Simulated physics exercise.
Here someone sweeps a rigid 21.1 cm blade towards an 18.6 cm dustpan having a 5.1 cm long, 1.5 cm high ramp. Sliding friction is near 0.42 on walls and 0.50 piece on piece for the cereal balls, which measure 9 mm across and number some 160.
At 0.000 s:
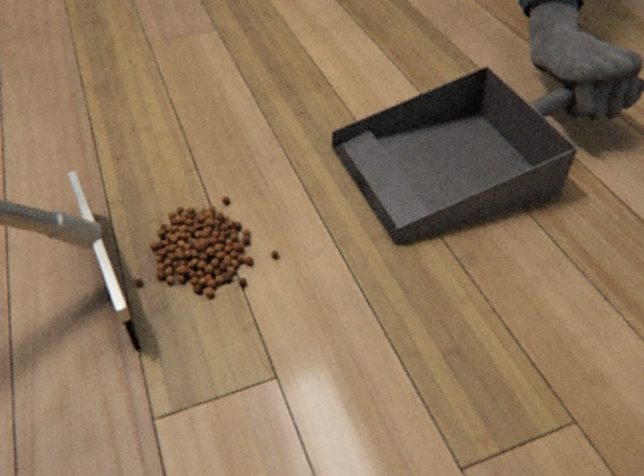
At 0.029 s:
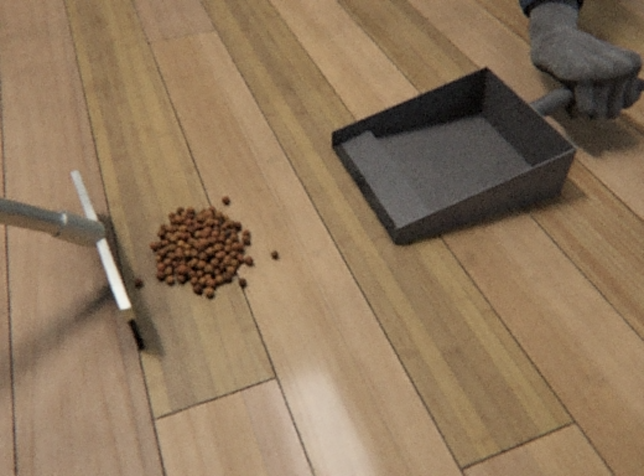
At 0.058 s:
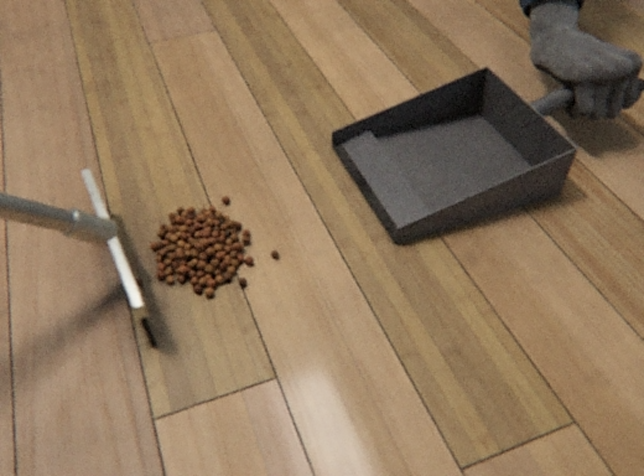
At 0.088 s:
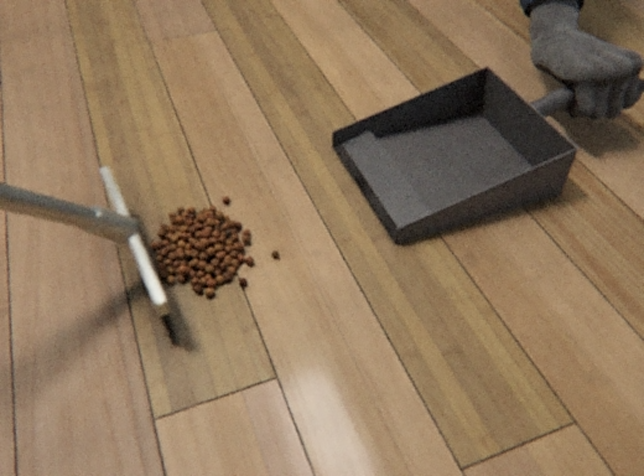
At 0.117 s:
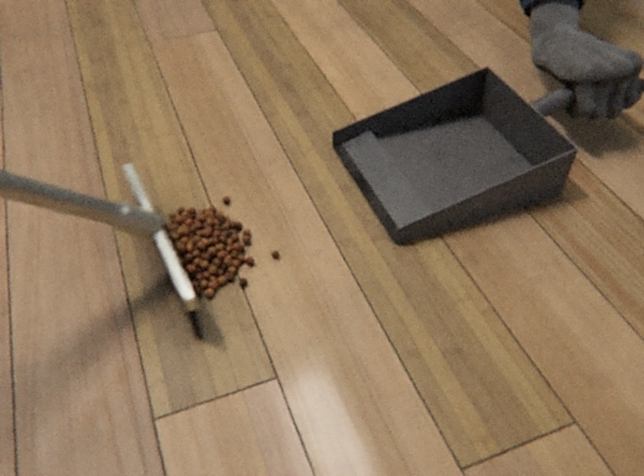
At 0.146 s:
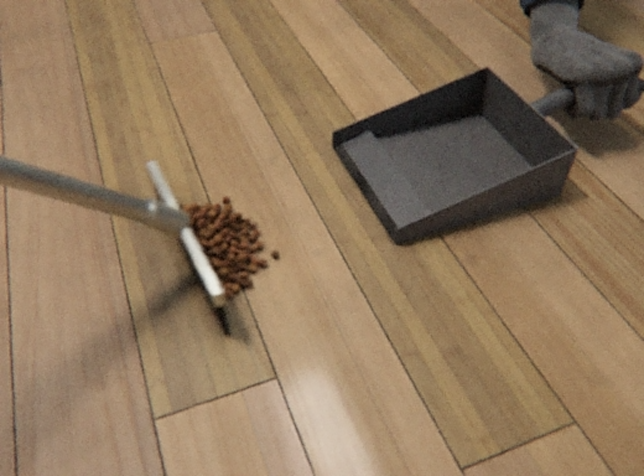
A flat blade on a pale handle moves rightward across a wooden floor, meets a heap of small round brown pieces and pushes them a short way toward a dark dustpan, which a gray-gloved hand holds still.
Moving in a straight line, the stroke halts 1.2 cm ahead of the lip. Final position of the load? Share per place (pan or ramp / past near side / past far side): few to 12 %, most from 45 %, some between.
Pan: Some. Near side: Some. Far side: Few.
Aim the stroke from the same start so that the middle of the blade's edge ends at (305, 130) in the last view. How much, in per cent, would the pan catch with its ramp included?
Close to 25 in a hundred.
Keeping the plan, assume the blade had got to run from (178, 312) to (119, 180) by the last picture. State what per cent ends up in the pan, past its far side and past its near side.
Per cent by place - pan 15, far side 0, near side 25.
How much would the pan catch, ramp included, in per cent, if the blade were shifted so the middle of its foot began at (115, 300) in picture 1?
About 20 per cent.
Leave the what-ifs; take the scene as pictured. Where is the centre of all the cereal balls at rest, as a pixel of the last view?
Roughly (374, 205).
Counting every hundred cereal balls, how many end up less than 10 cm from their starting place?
I'd estimate roughly 0 per cent.
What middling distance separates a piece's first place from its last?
It works out to roughly 22 cm.
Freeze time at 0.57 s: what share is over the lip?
Roughly 30 % by then.
After 0.27 s, middle of the blade 11 cm from the lip; 0 % over the lip, far side 0 %, near side 10 %.
After 0.35 s, middle of the blade 4 cm from the lip; 0 % over the lip, far side 5 %, near side 20 %.
Then, at 0.57 s, middle of the blade 2 cm from the lip; 30 % over the lip, far side 5 %, near side 20 %.
By 1.1 s all is still; pan 25 %, near side 20 %, far side 5 %, in front of the lip or behind the blade 45 %.
